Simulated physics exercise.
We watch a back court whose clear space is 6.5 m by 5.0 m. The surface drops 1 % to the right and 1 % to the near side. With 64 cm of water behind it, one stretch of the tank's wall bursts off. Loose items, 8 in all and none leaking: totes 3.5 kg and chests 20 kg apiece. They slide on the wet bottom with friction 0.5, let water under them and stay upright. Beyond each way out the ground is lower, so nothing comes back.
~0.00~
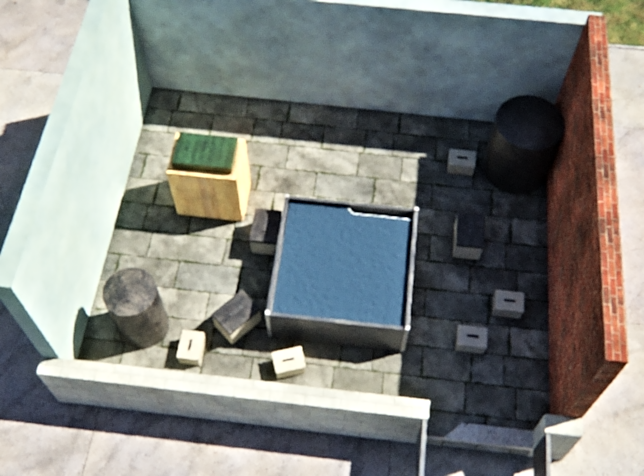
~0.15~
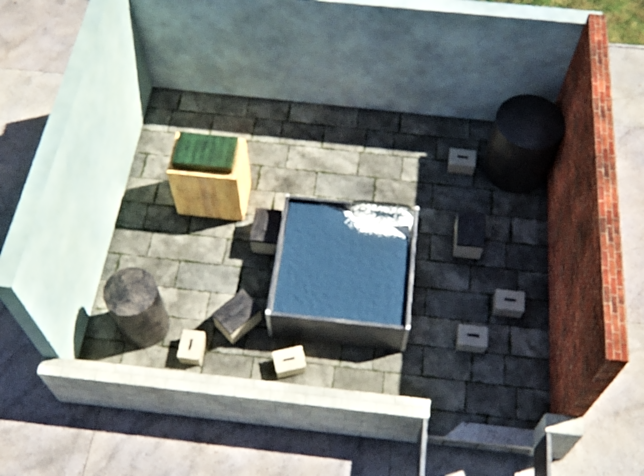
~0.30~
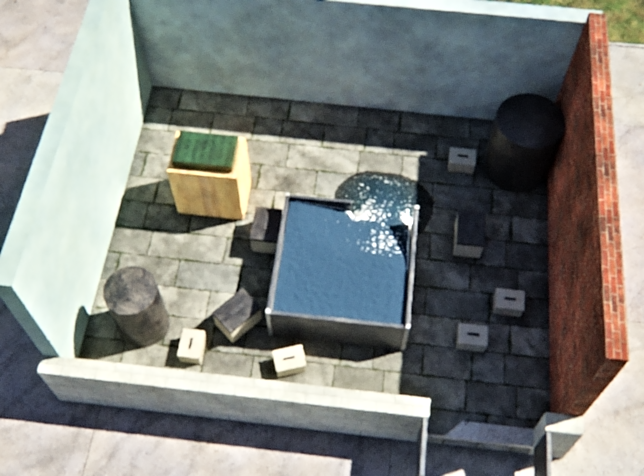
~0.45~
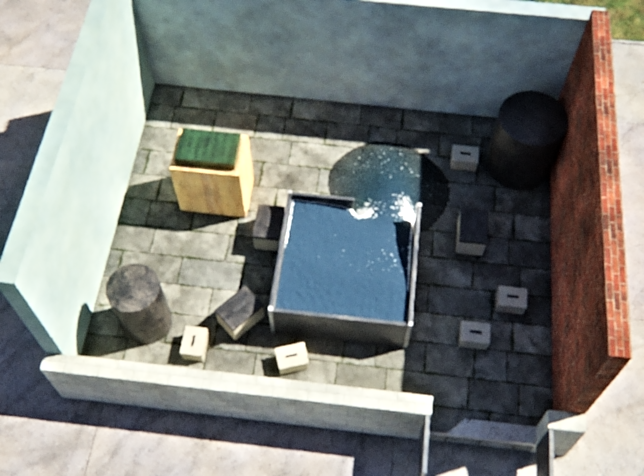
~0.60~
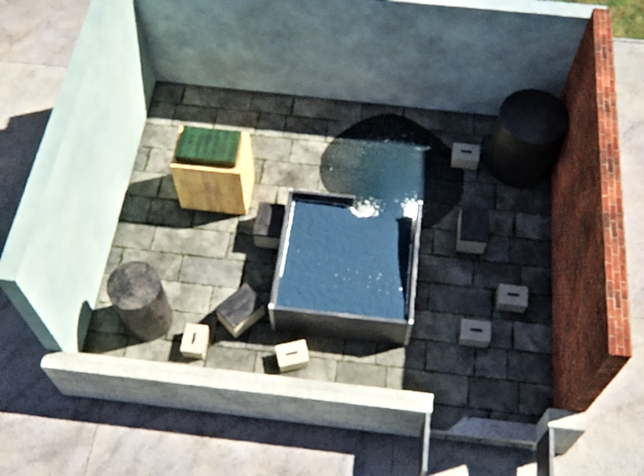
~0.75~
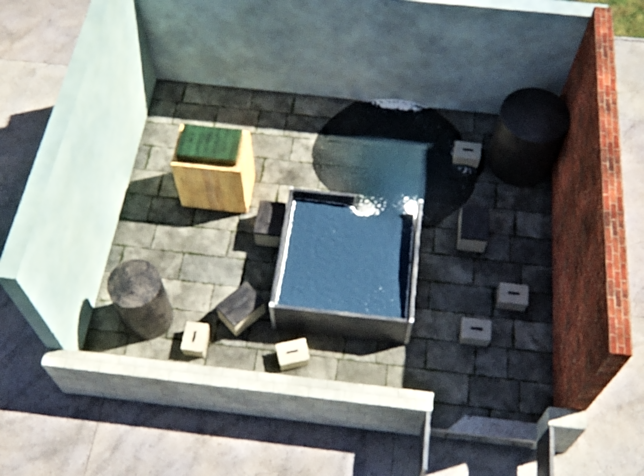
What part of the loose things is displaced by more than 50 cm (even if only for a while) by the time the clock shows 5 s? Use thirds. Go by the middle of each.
It is less than a third.
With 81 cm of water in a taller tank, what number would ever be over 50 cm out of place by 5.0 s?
Then 3.
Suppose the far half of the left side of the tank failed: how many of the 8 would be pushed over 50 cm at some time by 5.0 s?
Then 4.
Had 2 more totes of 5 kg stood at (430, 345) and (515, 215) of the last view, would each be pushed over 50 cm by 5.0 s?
In that order: Under, over.
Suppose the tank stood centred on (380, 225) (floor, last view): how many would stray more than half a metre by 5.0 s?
Then 4.
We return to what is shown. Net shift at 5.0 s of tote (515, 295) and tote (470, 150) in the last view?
In turn: 80 cm, 50 cm.
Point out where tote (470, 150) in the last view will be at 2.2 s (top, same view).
Near (501, 106).
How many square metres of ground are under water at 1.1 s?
Some 9.0 m2.
After 1.1 s 0 of 8 are over 50 cm from their spots; 1 afloat.
After 2.2 s 1 of 8 are over 50 cm from their spots; 1 afloat.
After 3.5 s 0 of 8 are over 50 cm from their spots; 1 afloat.
After 5.0 s 2 of 8 are over 50 cm from their spots, and 2 have been at some point; 1 afloat.
